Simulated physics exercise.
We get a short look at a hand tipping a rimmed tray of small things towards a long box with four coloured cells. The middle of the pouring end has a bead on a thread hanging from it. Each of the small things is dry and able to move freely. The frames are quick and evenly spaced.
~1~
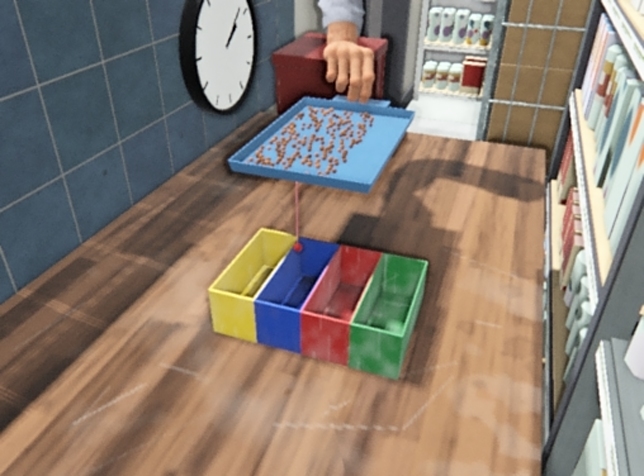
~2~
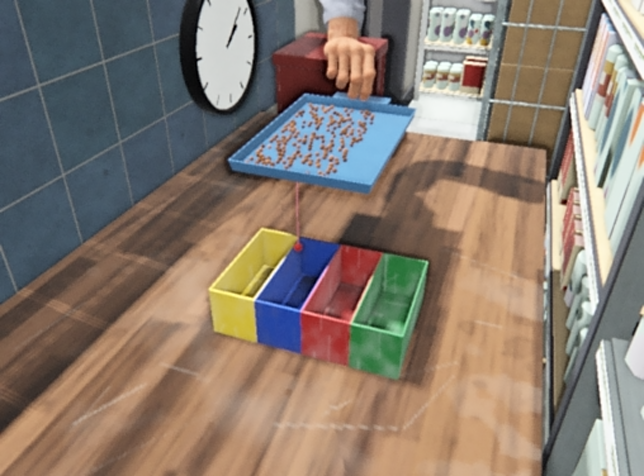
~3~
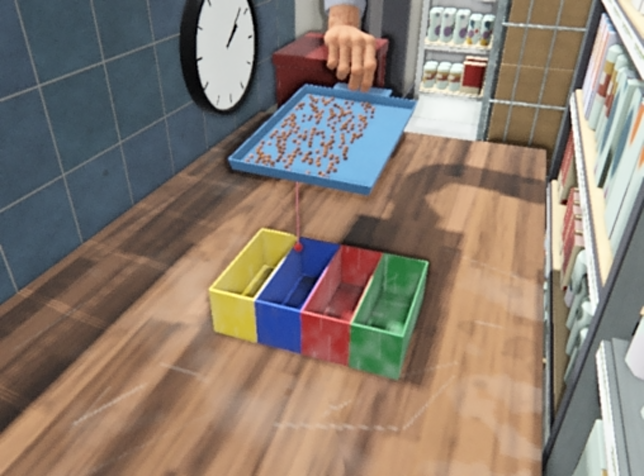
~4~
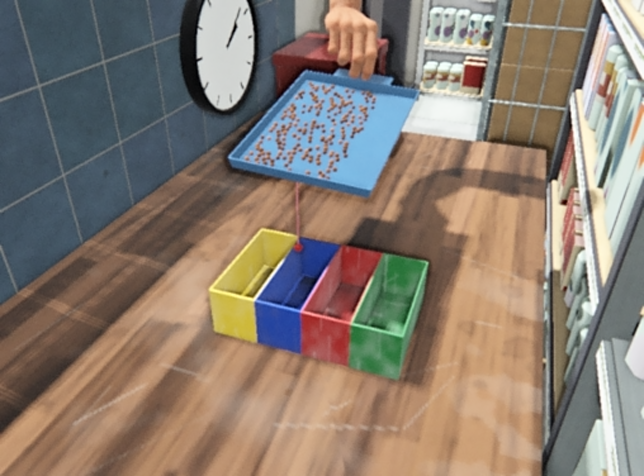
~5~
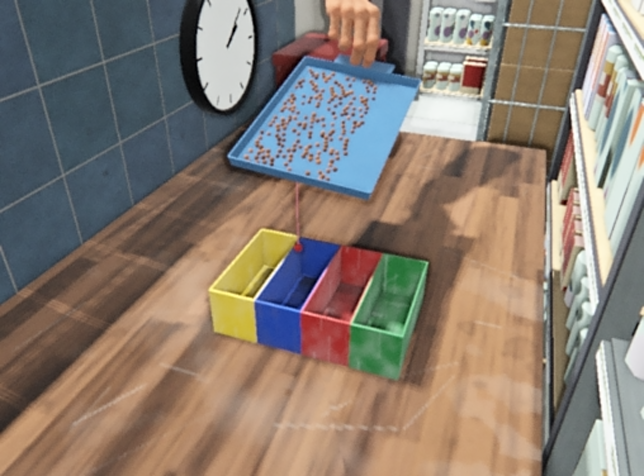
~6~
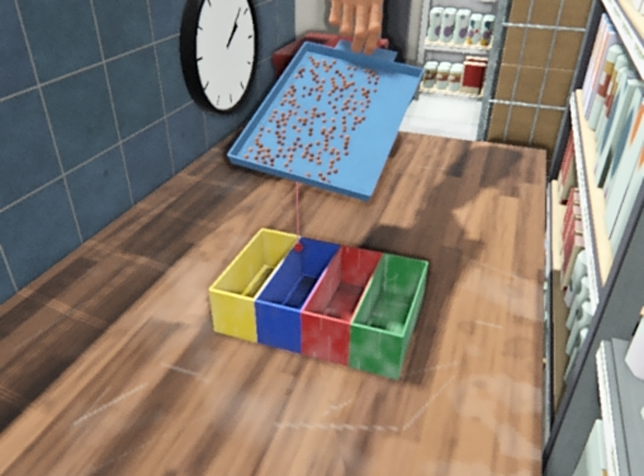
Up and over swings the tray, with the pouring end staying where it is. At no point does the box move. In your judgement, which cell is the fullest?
In my judgement the red cell is fullest.
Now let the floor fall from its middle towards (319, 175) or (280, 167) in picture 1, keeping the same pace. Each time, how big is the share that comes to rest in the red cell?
First heading roughly 30 %, second roughly 0 %.
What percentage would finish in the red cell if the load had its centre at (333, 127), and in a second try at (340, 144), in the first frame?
Near 80 % and 80 %.
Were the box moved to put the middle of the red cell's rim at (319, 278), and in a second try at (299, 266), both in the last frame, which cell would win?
That green cell, and then green.
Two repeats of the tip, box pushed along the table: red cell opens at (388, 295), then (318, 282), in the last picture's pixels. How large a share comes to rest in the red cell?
Roughly 10% on the first try and 40% on the second.
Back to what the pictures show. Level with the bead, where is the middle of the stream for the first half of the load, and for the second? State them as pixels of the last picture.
I'd place the first part at (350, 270) and the rest at (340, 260).
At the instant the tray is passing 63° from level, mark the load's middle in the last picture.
In the last view, the load is centred near (343, 192).
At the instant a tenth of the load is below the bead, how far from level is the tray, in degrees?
About 65°.
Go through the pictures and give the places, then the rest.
Corners of the pouring end (232, 160) and (369, 182), level; middle of the load (317, 139), cereal balls; bead on its thread (298, 247); yellow cell (233, 312); blue cell (278, 323); red cell (325, 335); green cell (375, 347), in the first frame.
Corners of the pouring end (232, 159) and (369, 183), level; middle of the load (317, 138), in the second frame.
Corners of the pouring end (232, 158) and (369, 185), tipped barely, lowest at the right corner; middle of the load (317, 133), in the third frame.
Corners of the pouring end (232, 157) and (369, 188), tipped a little, lowest at the right corner; middle of the load (318, 127), in the fourth frame.
Corners of the pouring end (231, 155) and (369, 191), tipped a little, lowest at the right corner; middle of the load (318, 121), in the fifth frame.
Corners of the pouring end (231, 154) and (369, 193), tipped clearly, lowest at the right corner; middle of the load (318, 116), about a tenth on the move; yellow cell (233, 312); blue cell (278, 323); red cell (325, 335); green cell (375, 348), in the sixth frame.
Just after the last frame, tray tipped steeply; the larger part on the tray; about a tenth in the red cell; just a few in the green cell; just a few in the blue cell; roughly a quarter falling or outside the box.
A moment on, tray tipped past a quarter turn; roughly half on the tray; roughly a third in the red cell; about a tenth in the green cell; just a few in the blue cell; just a few falling or outside the box.
Further on, tray tipped past a quarter turn; the larger part in the red cell; roughly a quarter in the blue cell; about a tenth in the green cell; just a few in the yellow cell; just a few falling or outside the box.
When it is over, tray tipped past a quarter turn; the larger part in the red cell; roughly a quarter in the blue cell; about a tenth in the green cell; just a few in the yellow cell; just a few outside the box.
